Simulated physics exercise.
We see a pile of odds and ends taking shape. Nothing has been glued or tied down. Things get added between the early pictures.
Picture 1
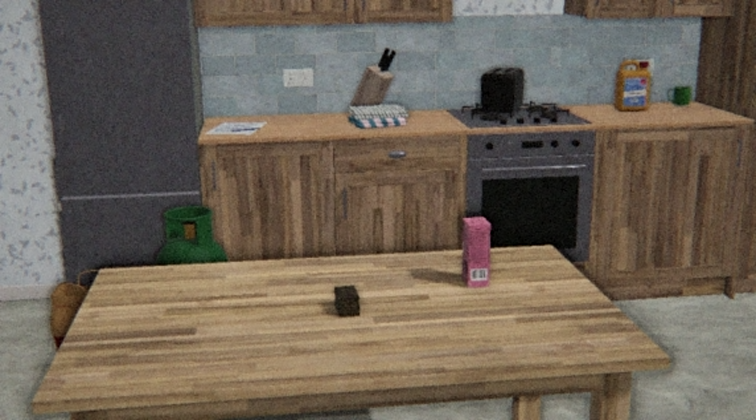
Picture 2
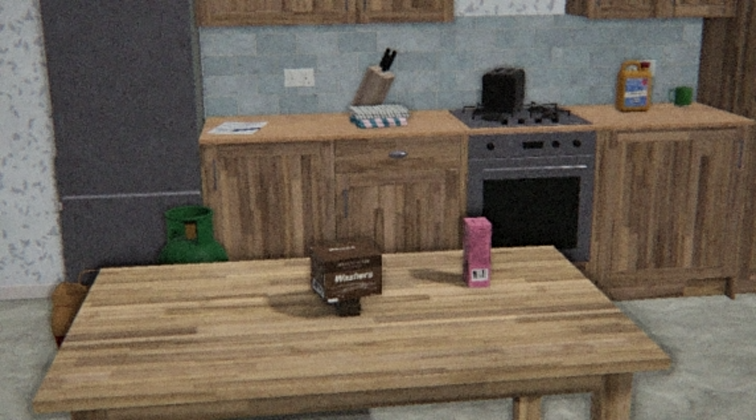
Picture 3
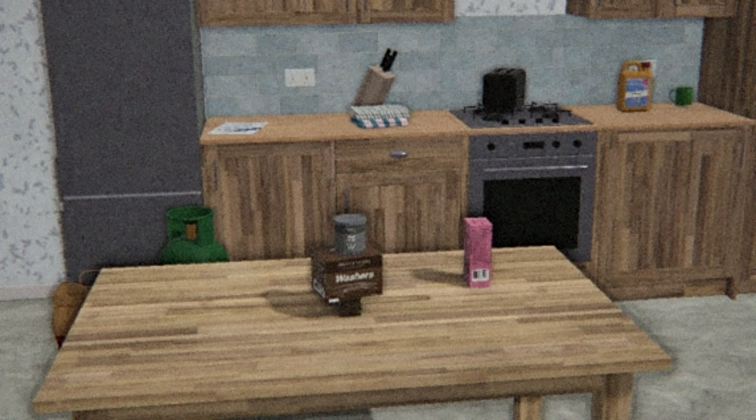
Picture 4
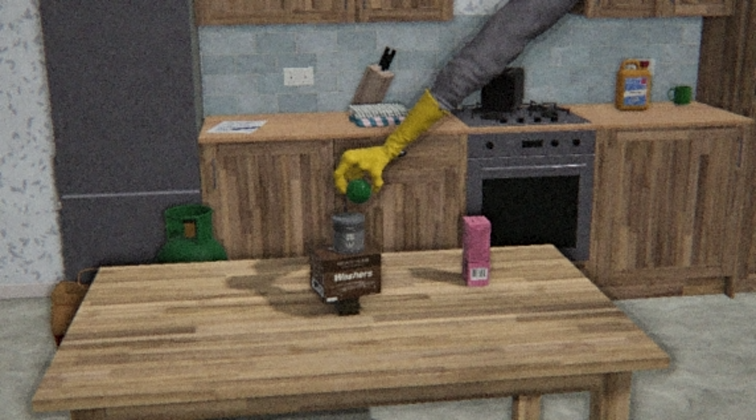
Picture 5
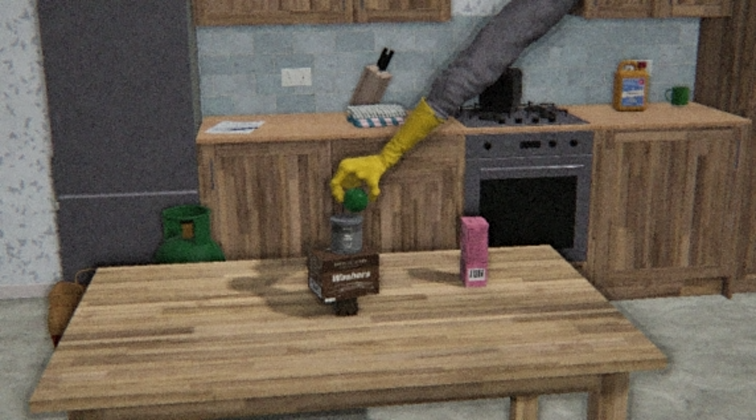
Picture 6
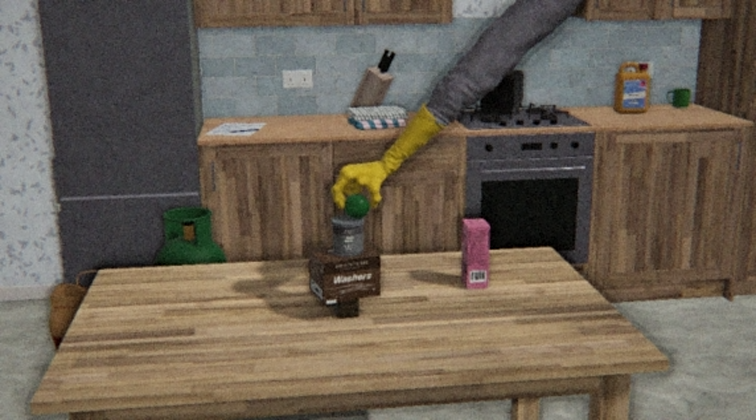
To begin with, a small black block and a pink carton sit apart on a wooden table. A brown box appears at the block, then a grey pot appears on top of the box. A yellow-gloved hand lowers a green apple onto the pot and keeps holding it.
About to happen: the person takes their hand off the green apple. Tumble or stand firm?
I expect nothing will drop.
Then, 0.30 s later than the last frame, all is still.
Then, 0.70 s later than the last frame, green apple resting near (358, 207).
When it is over, all 5 as before. End places, in pixels of the last picture, green apple near (358, 207). The pile holds.
